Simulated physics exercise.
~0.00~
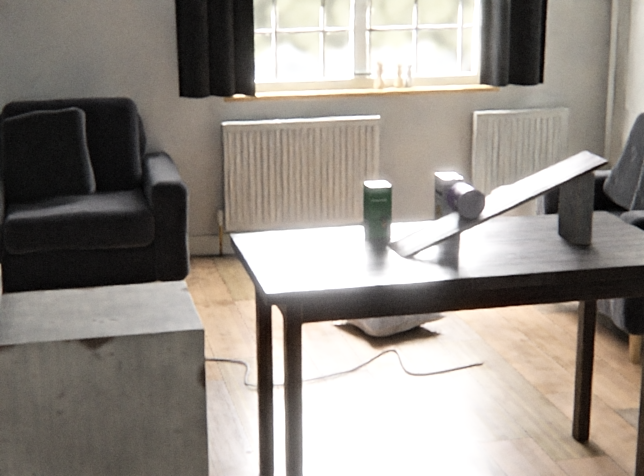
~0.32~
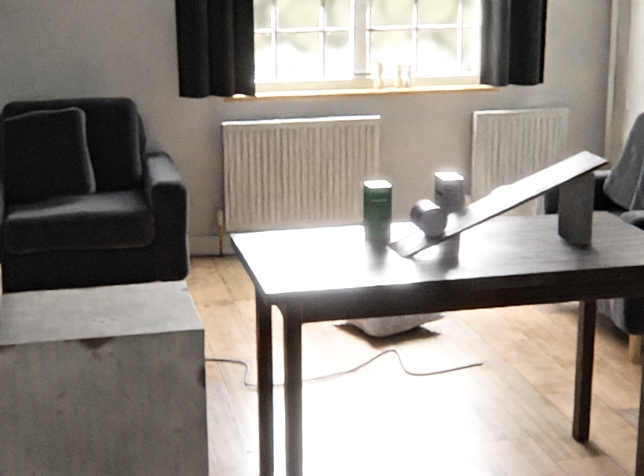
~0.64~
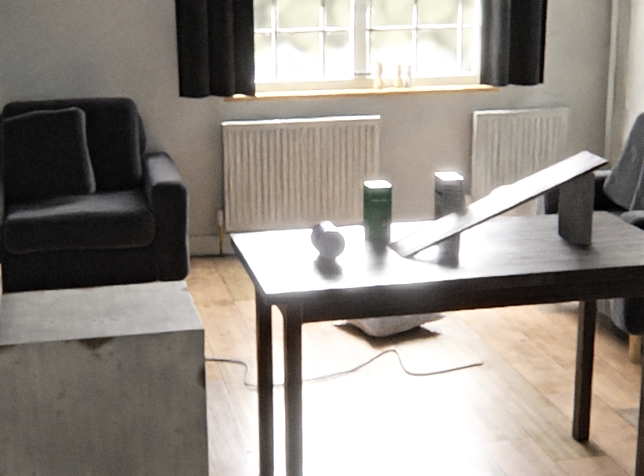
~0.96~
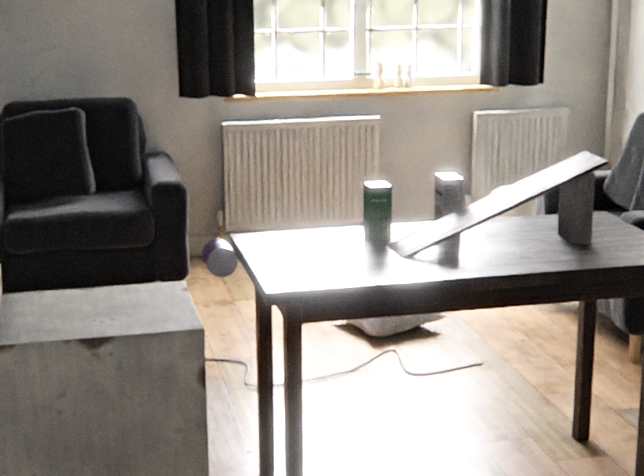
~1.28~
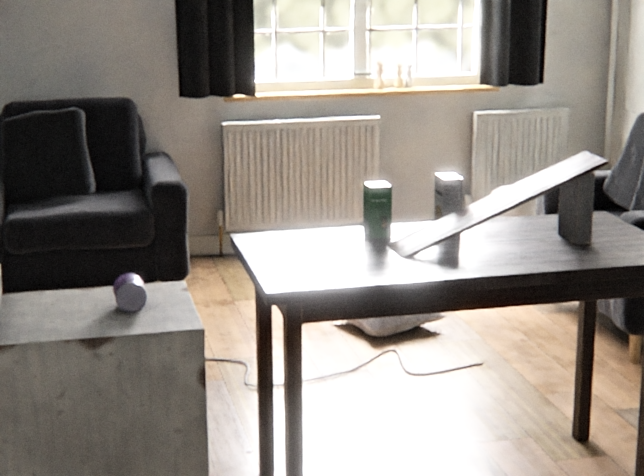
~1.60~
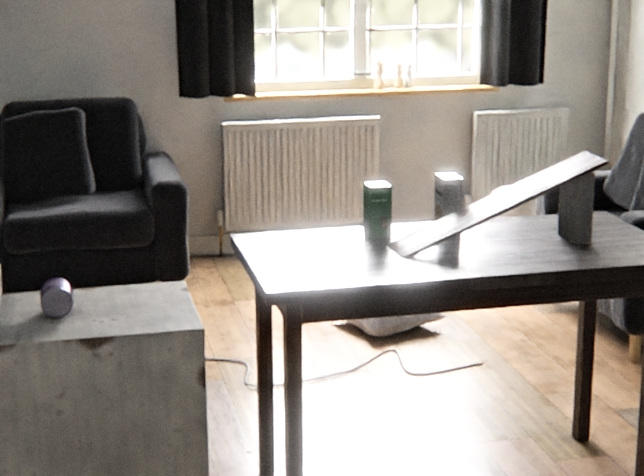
A purple tin rolled down a ramp on a dark table, passed a green carton and another carton that stayed put, and left the table's left edge. It crossed the gap, landed on the lower grey top and carried on toward the left.
